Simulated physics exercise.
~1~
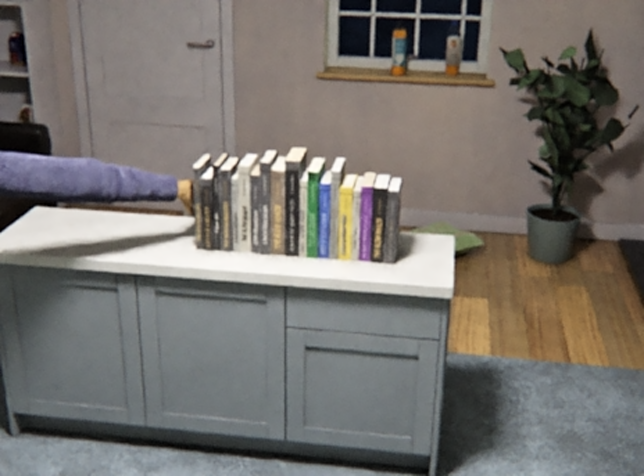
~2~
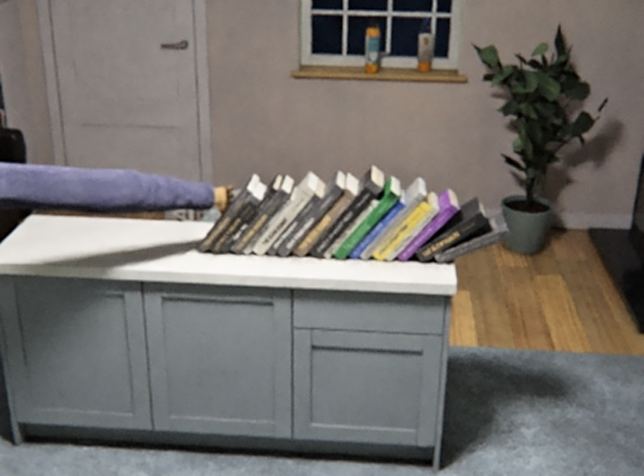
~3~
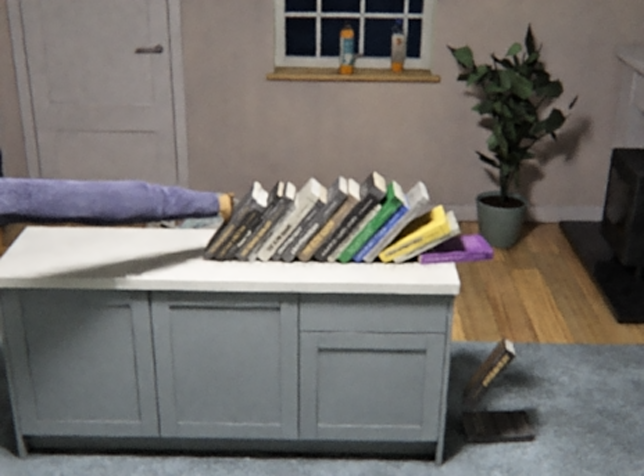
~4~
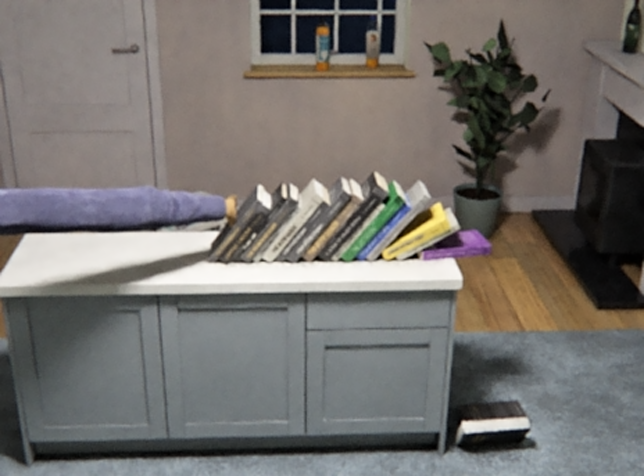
A purple-sleeved arm pushed a row of upright books rightward along a white countertop, tipping them over like dominoes until two dark ones dropped to the floor, while the yellow book stayed leaning on top and the purple one lay flat over the edge.
